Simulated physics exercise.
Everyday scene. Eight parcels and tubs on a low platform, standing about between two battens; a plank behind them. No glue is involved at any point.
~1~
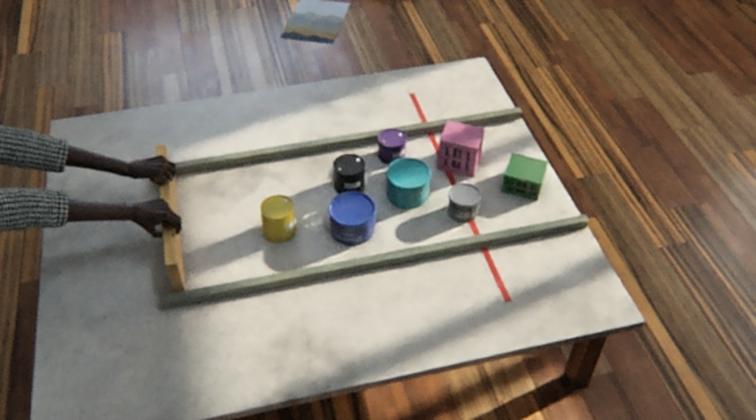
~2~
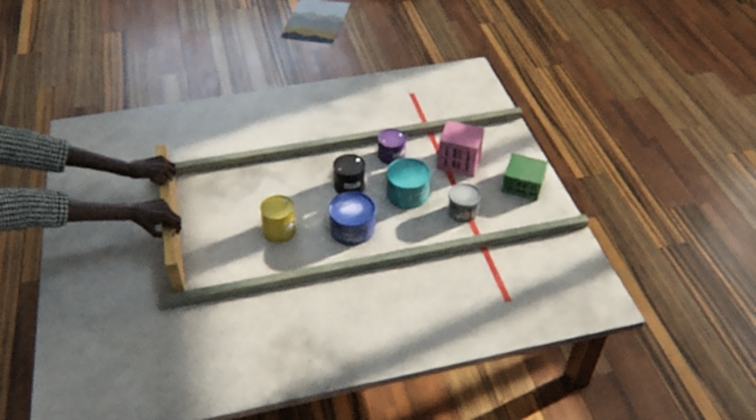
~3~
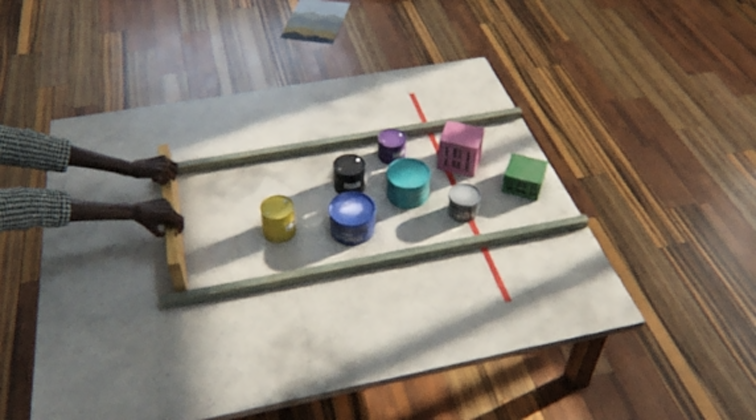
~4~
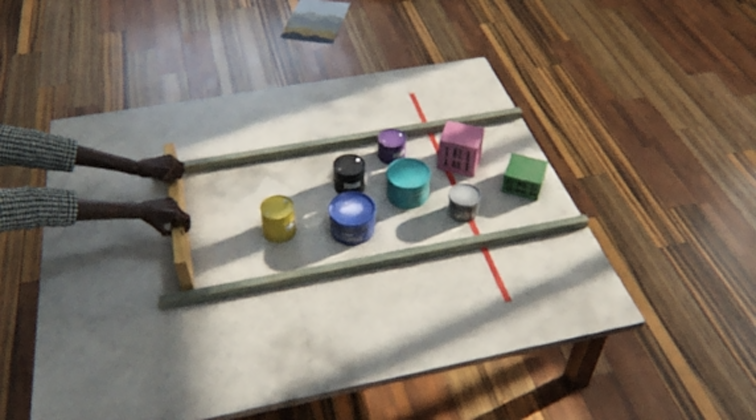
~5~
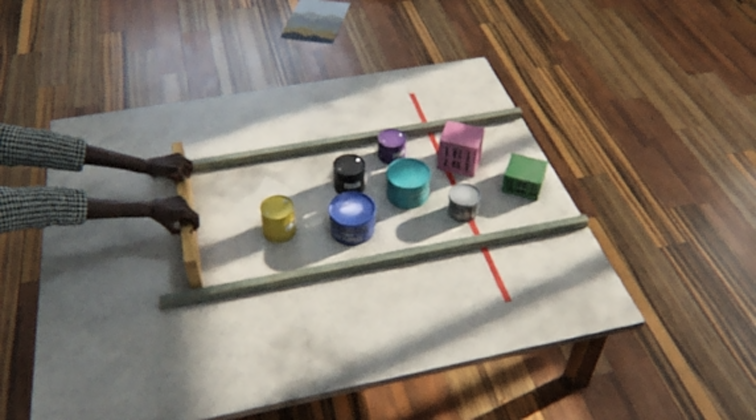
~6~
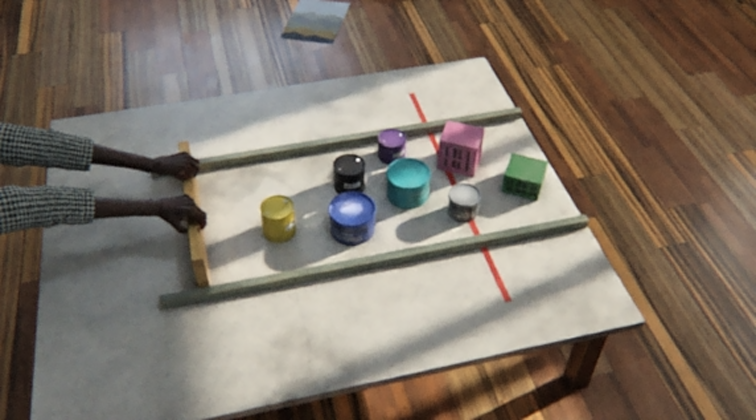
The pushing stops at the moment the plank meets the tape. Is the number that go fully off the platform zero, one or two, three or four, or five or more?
It is going to spill none of them.
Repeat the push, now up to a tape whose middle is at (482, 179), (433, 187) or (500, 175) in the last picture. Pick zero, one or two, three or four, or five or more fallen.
One to two; zero; one to two.
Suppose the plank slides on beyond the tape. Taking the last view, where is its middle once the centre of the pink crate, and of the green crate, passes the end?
When the pink crate crosses, the middle is near (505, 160); when the green crate crosses, near (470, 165).
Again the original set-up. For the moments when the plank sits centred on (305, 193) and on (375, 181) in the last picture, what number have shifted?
Moved so far: 2, then 4.
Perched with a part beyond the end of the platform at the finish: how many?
That adds up to 1.
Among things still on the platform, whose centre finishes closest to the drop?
Foremost: The green crate.
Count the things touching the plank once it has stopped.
At rest, 4 are in contact.
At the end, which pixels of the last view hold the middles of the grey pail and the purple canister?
They finish at roughly (524, 193) and (450, 137) respectively.
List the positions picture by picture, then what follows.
The first frame shows green crate (525, 177); pink crate (461, 149); grey pail (464, 203); plank (170, 217); tape (454, 183).
The second frame shows pink crate (461, 149); purple canister (392, 147).
The third frame shows grey pail (464, 203); blue pail (352, 219).
The fourth frame shows green crate (525, 177); black canister (349, 175).
The fifth frame shows pink crate (461, 149); yellow canister (278, 219).
The sixth frame shows green crate (525, 177); pink crate (461, 149); grey pail (464, 203); plank (194, 213); tape (454, 183).
A little later, none off yet; green crate at rest near (525, 177); pink crate at rest near (461, 149); grey pail at rest near (464, 203).
When it is over, the number that fall off is zero.
